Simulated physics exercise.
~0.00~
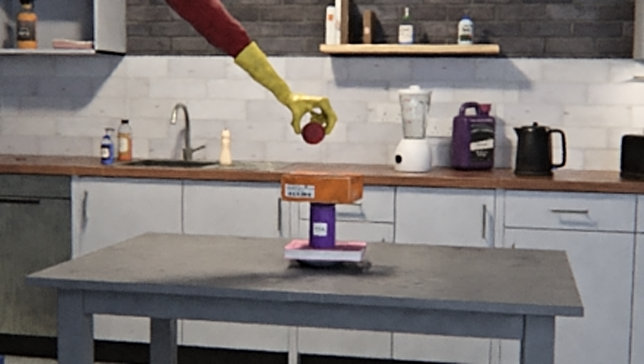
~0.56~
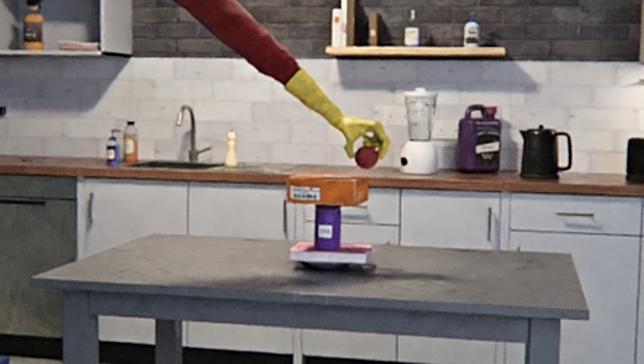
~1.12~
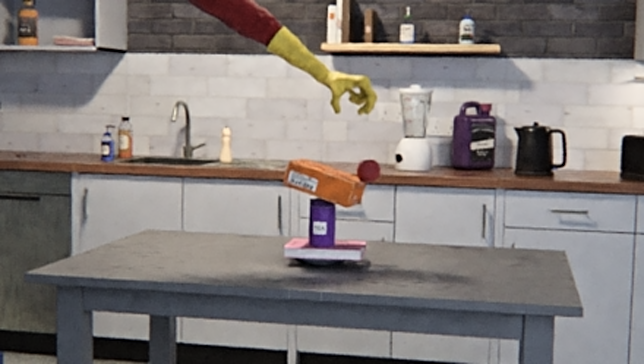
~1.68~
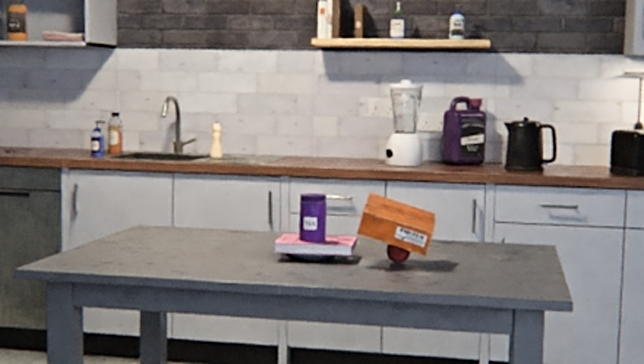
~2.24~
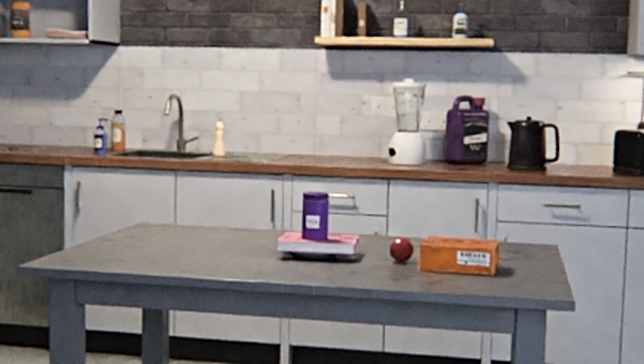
Gloved hand releasing a red apple on the right end of an orange box, which tips off a purple jar onto the table.
